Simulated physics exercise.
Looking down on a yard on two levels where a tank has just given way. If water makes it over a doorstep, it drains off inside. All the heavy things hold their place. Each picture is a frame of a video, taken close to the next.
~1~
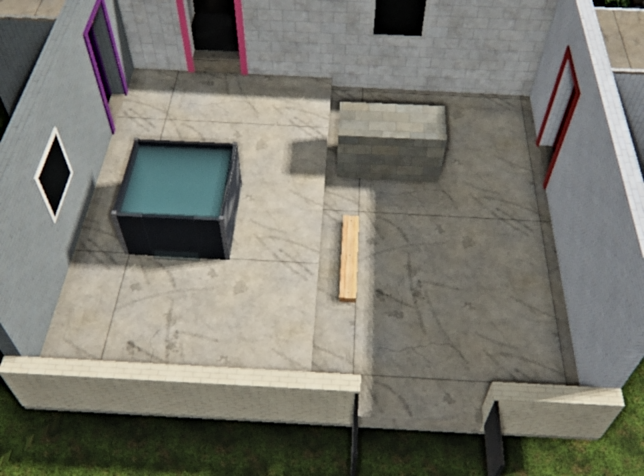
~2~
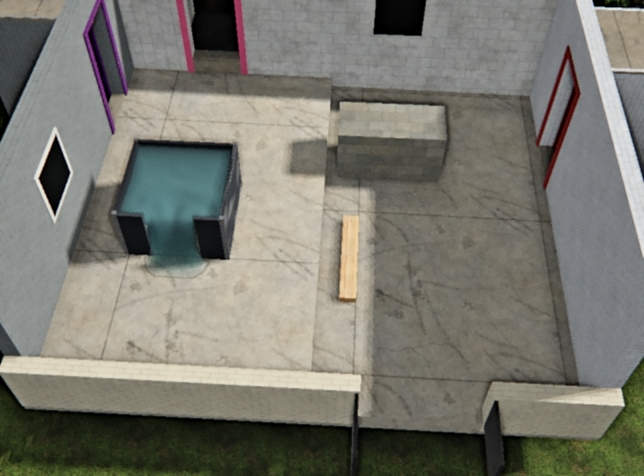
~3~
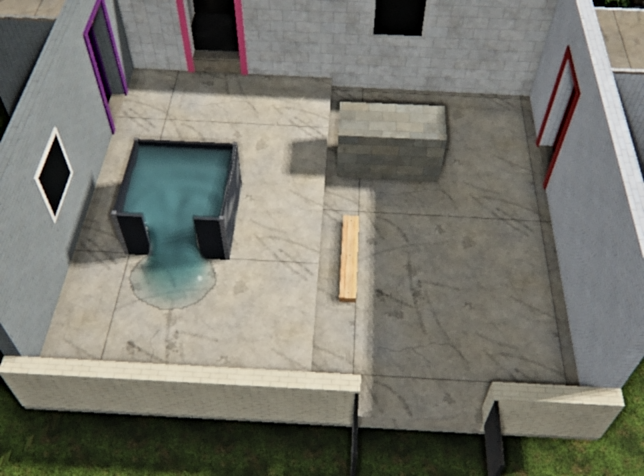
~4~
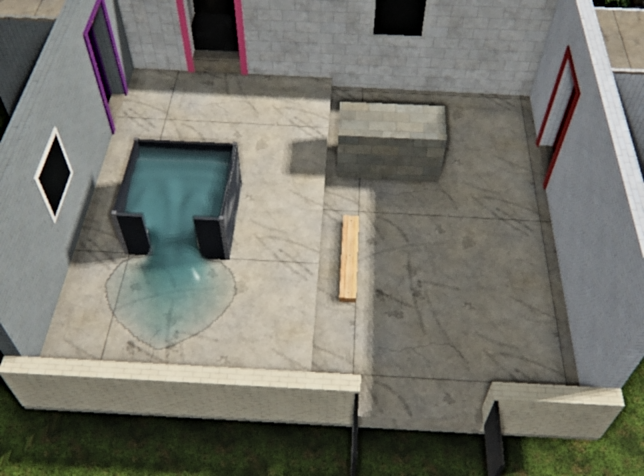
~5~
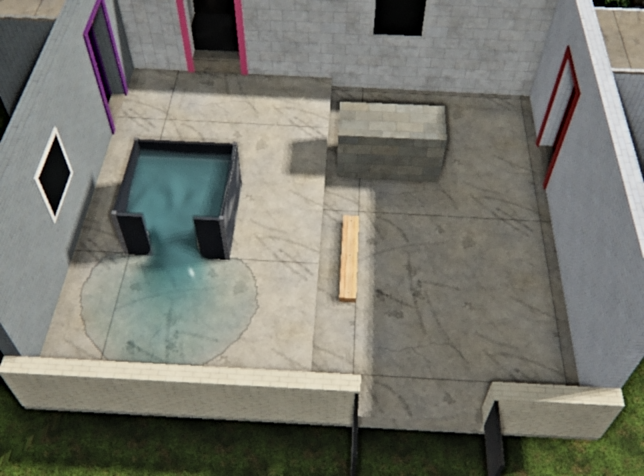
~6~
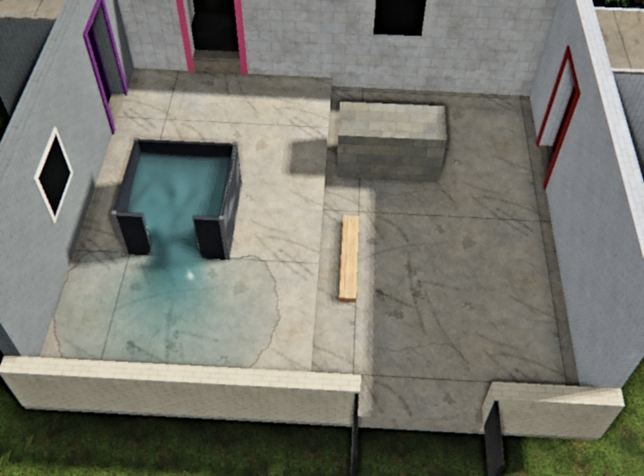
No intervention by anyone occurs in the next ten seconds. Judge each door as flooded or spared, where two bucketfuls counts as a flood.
The purple door is spared, the pink door is spared, the red door is spared.
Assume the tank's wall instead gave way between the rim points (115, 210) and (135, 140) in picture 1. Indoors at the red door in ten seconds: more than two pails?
Note: Red overshoots.
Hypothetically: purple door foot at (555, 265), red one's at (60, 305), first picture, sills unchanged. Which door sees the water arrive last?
That would be the pink one.
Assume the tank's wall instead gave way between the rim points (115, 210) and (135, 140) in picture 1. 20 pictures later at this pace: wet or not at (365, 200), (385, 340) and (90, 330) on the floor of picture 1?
As listed: Dry, covered, covered.
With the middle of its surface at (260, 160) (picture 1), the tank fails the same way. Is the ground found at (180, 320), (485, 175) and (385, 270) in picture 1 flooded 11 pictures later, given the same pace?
The three spots read swamped, left dry, left dry.
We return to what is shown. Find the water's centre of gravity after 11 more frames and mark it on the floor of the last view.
About (184, 283).
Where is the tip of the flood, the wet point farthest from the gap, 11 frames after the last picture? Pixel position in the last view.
I'd point to (520, 409).
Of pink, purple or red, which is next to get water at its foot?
I'd say the purple-painted one.
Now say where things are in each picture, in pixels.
The first frame shows still water in the open tank at (178, 181).
In the second frame, water pours out at (174, 240) and has run to (201, 268).
In the third frame, water pours out at (175, 241) and has run to (182, 304).
In the fourth frame, water pours out at (175, 243) and has run to (165, 343).
In the fifth frame, the front is at a hidden place, out from the gap at (175, 243).
In the sixth frame, water pours out at (175, 243) and has run to a hidden place.
A moment on, water covers 15 % of the floor; the purple door not reached, the pink door not reached, the red door not reached.
Next, water covers 20 % of the floor; the purple door not reached, the pink door not reached, the red door not reached.
Then, water covers 40 % of the floor; the purple door not reached, the pink door not reached, the red door not reached.
Later, water covers 60 % of the floor; the purple door wet at the sill, nothing in, the pink door wet at the sill, nothing in, the red door wet at the sill, nothing in.
In the end, water covers 85 % of the floor; the purple door under two buckets in, the pink door wet at the sill, nothing in, the red door wet at the sill, nothing in.
